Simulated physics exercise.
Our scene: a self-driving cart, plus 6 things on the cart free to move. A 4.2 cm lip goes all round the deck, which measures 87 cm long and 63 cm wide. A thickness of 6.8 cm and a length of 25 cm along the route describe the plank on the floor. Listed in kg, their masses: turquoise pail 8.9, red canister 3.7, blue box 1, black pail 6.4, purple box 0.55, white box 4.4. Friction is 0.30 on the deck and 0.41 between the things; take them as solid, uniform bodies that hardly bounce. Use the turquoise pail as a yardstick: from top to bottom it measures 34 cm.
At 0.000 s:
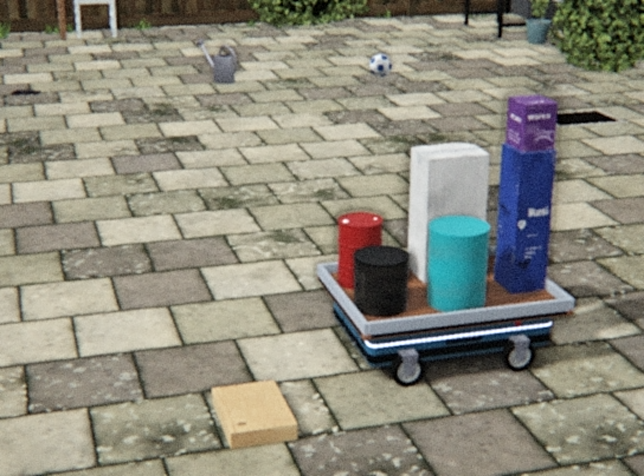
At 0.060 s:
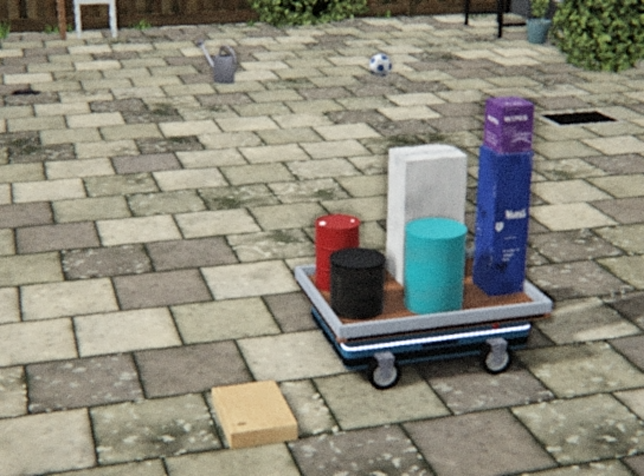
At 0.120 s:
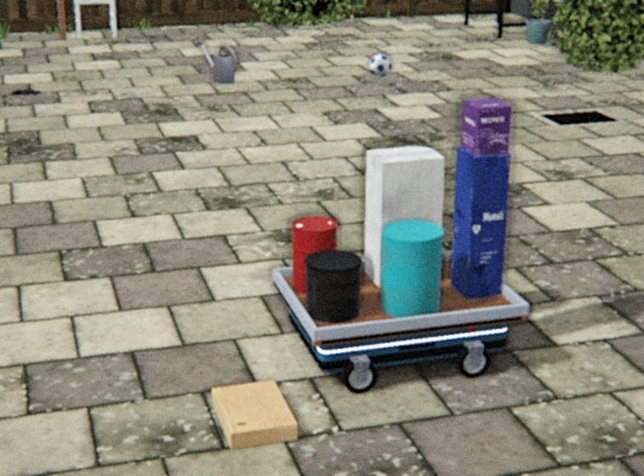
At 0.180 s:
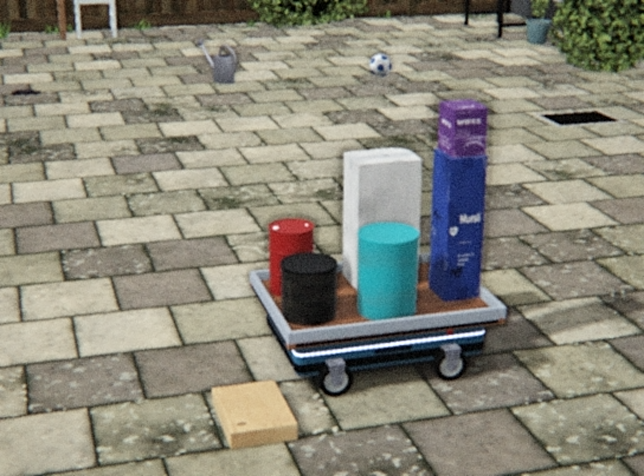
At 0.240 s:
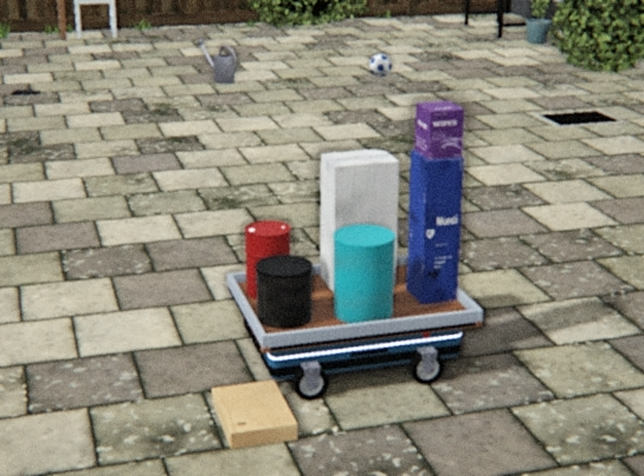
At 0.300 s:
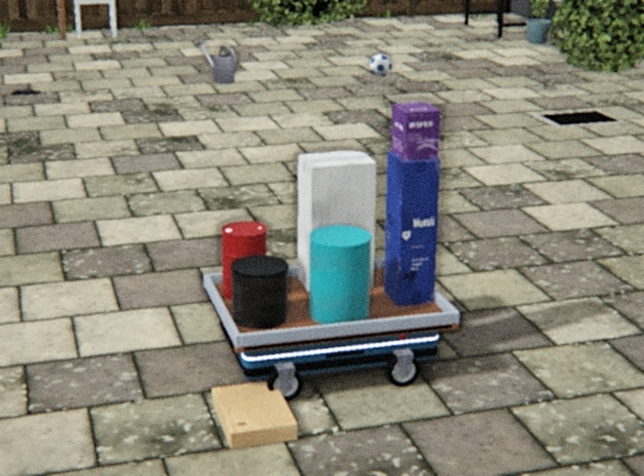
At the start, a wheeled cart carrying red, black and turquoise canisters, a white box and a purple box stacked on a blue one stands right of a plank on a paved patio. It then rolls steadily leftward, its load staying upright, until its front wheel is beside the plank.
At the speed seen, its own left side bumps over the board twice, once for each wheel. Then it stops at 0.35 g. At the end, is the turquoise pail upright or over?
My guess is it goes down.
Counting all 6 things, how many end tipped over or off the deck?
The count is 6.
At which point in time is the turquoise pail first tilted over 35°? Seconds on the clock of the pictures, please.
Time: Approximately 0.5 s.
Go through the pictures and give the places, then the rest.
In the first frame, 0 cm covered; turquoise pail (458, 264); red canister (360, 251).
In the second frame, 10 cm covered; black pail (357, 284); purple box (509, 125).
In the third frame, 20 cm covered; white box (404, 217); red canister (315, 256).
In the fourth frame, 31 cm covered; blue box (457, 224); black pail (309, 289).
In the fifth frame, 41 cm covered; purple box (439, 130); white box (359, 221).
In the sixth frame, 51 cm covered; turquoise pail (340, 276); red canister (245, 261).
After 0.70 s, 119 cm covered; purple box now off the deck; turquoise pail leaning 39° near (191, 249); red canister leaning 61°.
After 1.30 s, 194 cm covered; red canister and blue box now off the deck; turquoise pail leaning 18°; black pail on its side.
At rest (3.2 s), off the deck and tipped over, red canister and purple box; tipped over on the cart, turquoise pail, blue box, black pail and white box.
